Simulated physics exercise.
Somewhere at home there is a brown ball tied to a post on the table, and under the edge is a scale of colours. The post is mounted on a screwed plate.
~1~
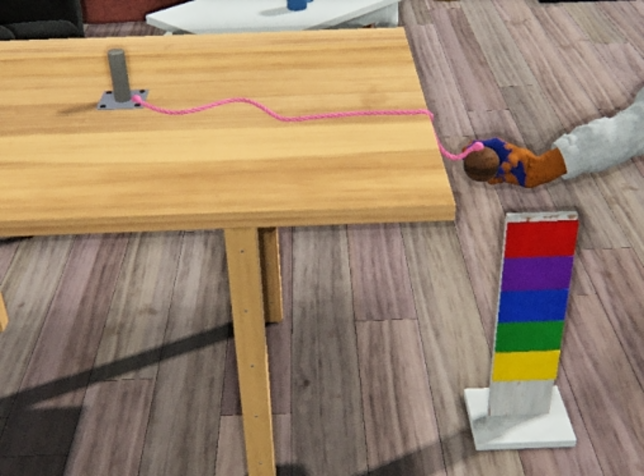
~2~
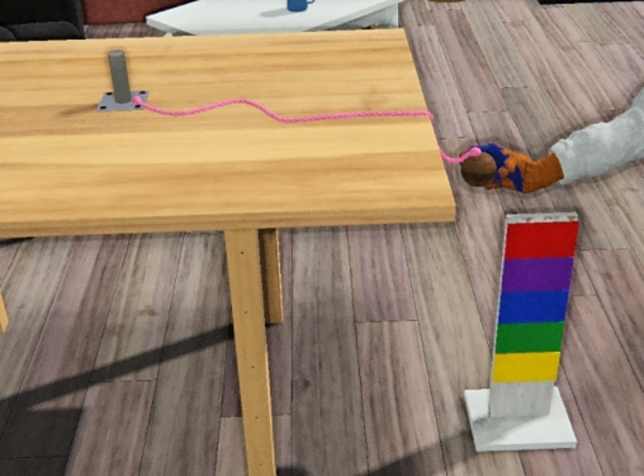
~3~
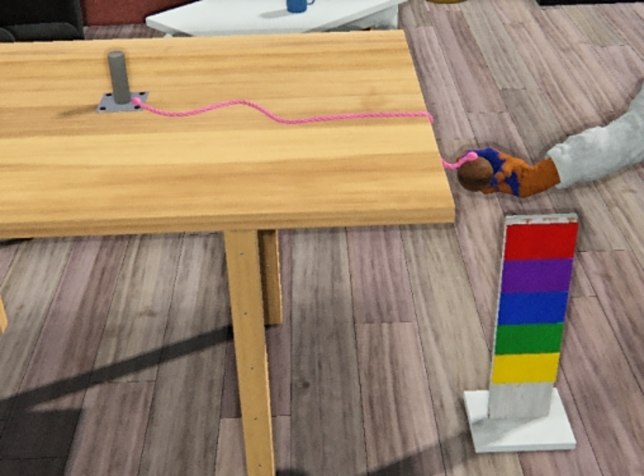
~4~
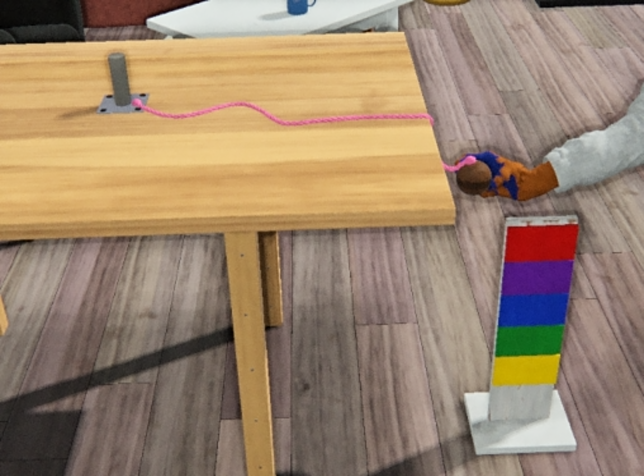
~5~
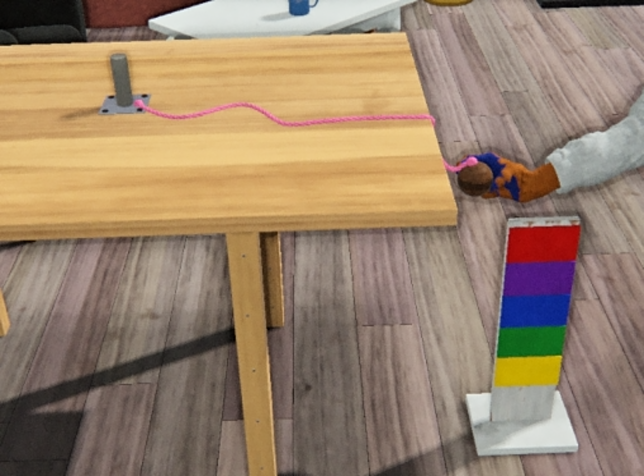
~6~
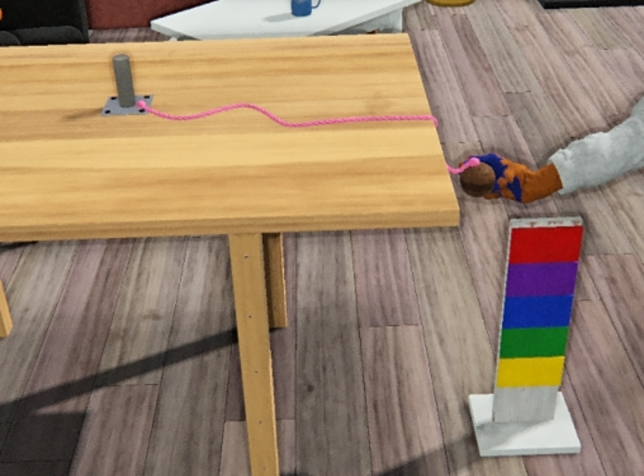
Gloved hand holding a brown ball on a pink cord beside a wooden table, barely moving above a striped colour scale.
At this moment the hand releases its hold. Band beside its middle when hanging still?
Red.
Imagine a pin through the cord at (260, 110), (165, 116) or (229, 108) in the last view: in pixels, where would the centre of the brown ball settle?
Roughly (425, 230), (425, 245) and (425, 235).
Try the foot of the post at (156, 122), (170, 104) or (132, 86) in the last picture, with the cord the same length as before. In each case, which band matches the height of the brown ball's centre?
In turn, purple, then purple, then red.
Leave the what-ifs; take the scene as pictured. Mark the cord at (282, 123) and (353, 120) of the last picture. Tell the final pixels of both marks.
You'll find the first mark at (322, 112) and the second mark at (395, 115).
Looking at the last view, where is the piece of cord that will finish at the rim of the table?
It lies at about (394, 119).
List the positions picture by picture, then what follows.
Brown ball (481, 164); red (542, 241); purple (537, 275); blue (533, 307); green (530, 338); yellow (526, 367), in the first frame.
Brown ball (478, 169); cord through (157, 111) (228, 103) (278, 119) (356, 115) (428, 118), in the second frame.
Brown ball (475, 174), in the third frame.
Brown ball (474, 178); cord through (157, 113) (228, 106) (278, 121) (356, 118) (428, 121), in the fourth frame.
Brown ball (475, 179), in the fifth frame.
Brown ball (477, 180); cord through (161, 115) (233, 107) (282, 123) (360, 120) (433, 123), in the sixth frame.
A little later, ball near (449, 239); level with red.
Next, ball near (404, 234); level with red.
Later still, ball near (416, 246); level with red.
When it is over, ball near (426, 247); level with red. Its middle rests at the red band.
